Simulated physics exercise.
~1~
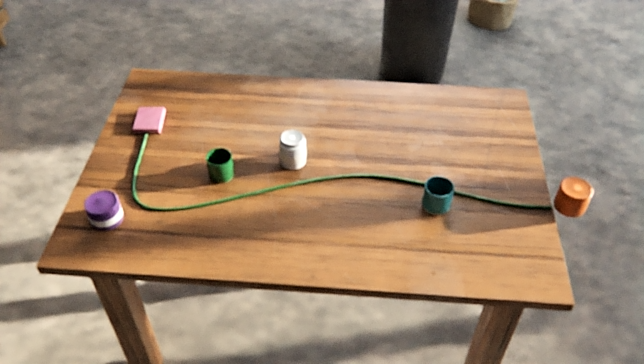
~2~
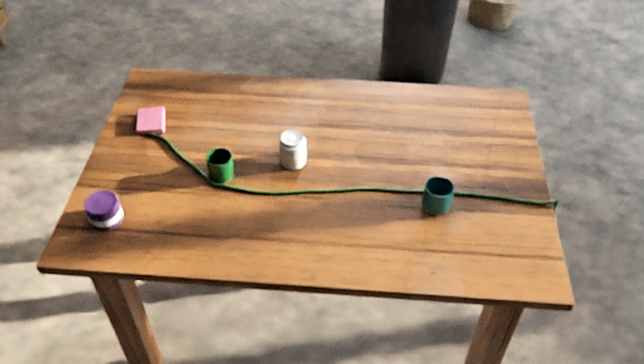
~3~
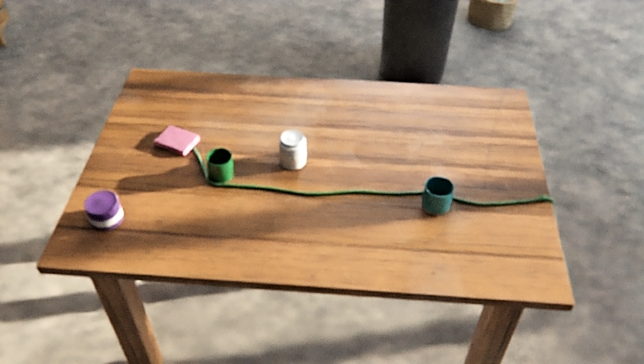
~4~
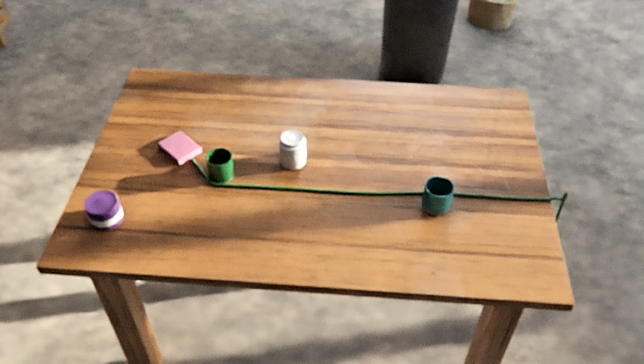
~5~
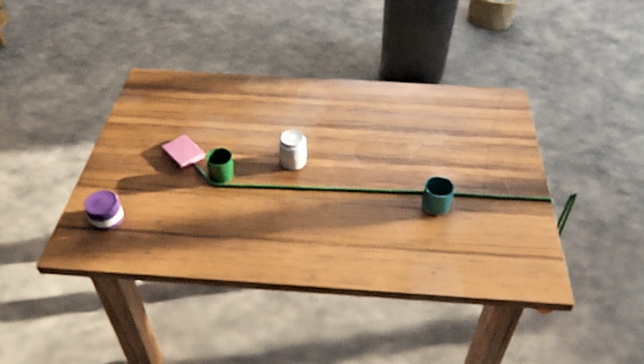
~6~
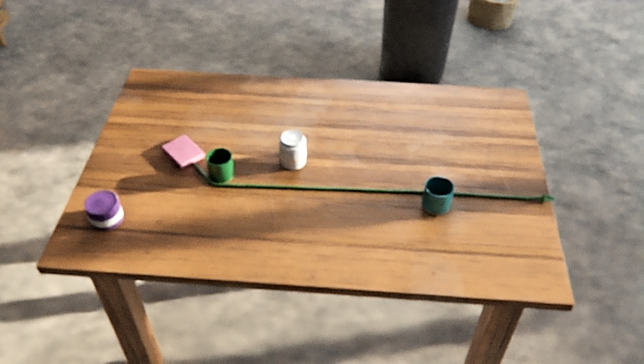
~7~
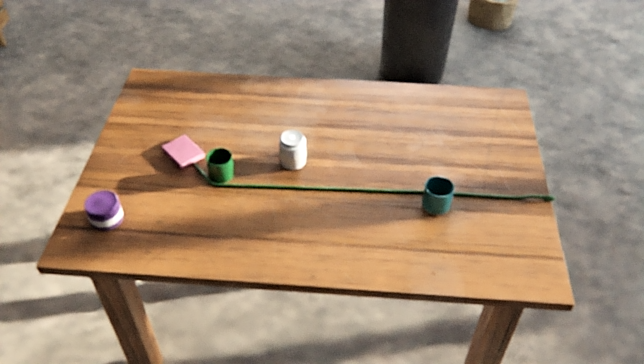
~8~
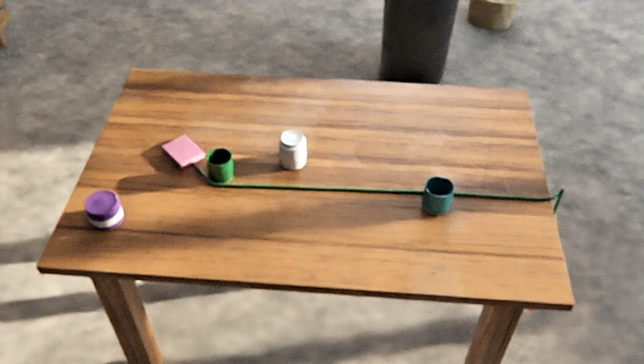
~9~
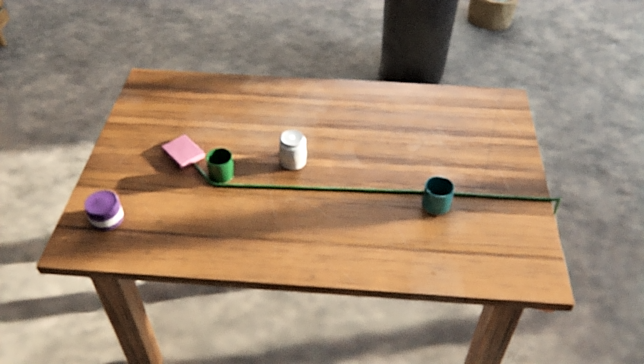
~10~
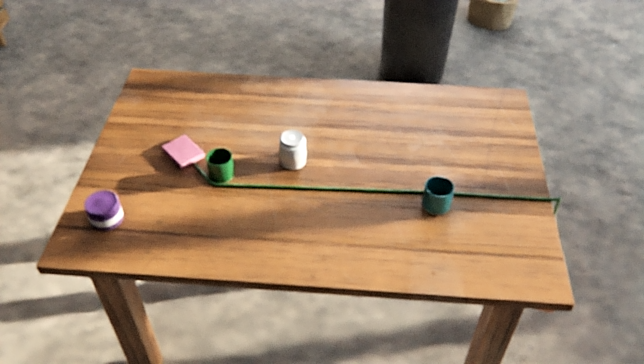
A wooden table stands on a grey floor, seen from above and in front by a still camera. A green cable winds from a pink phone at the left to an orange speaker at the right edge, with a purple canister, green mug, white jar and teal mug on the top. The speaker drops out of sight and the cable pulls straighter, dragging the phone a short way right against its turn near the green mug. The cable's right end flicks beyond the edge, then settles hanging there, while the phone rests beside the unmoved mug.
